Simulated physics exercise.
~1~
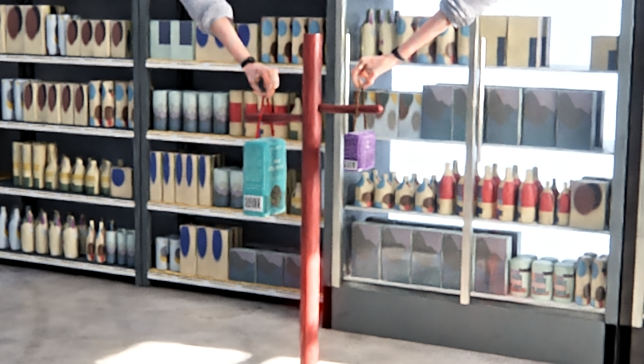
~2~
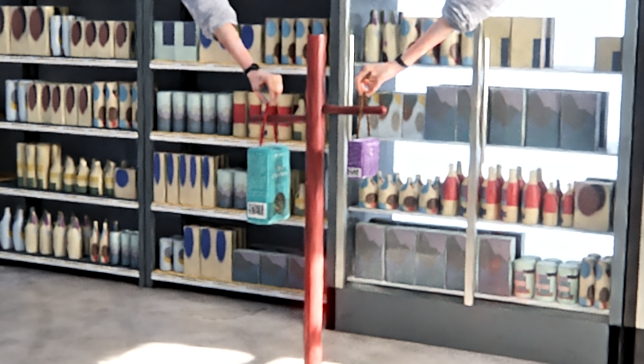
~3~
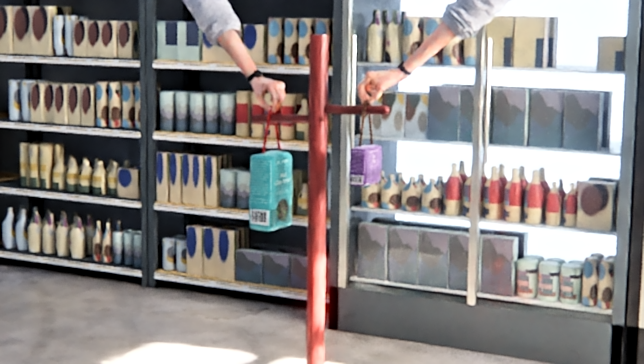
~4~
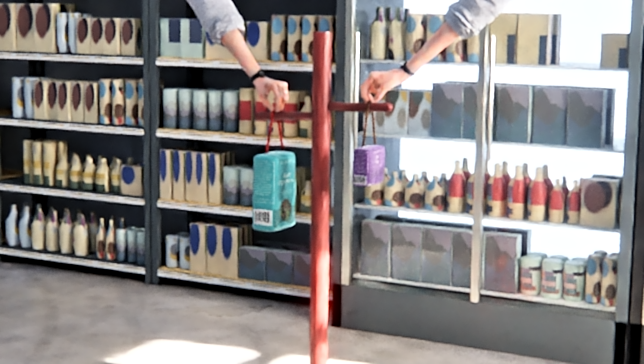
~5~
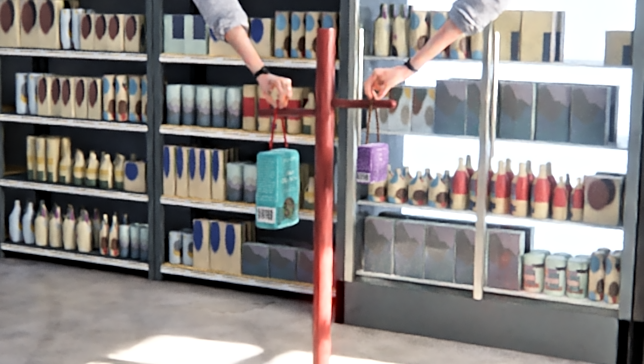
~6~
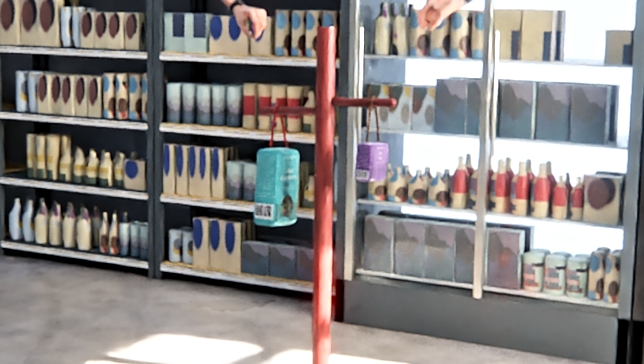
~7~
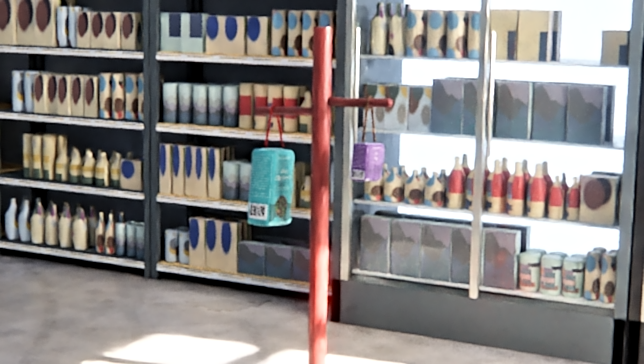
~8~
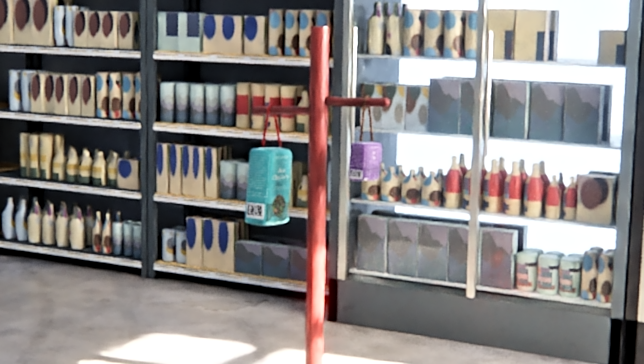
Two hands lowering a turquoise sack and a purple pouch onto a red stand's pegs, then withdrawing, leaving both hanging.
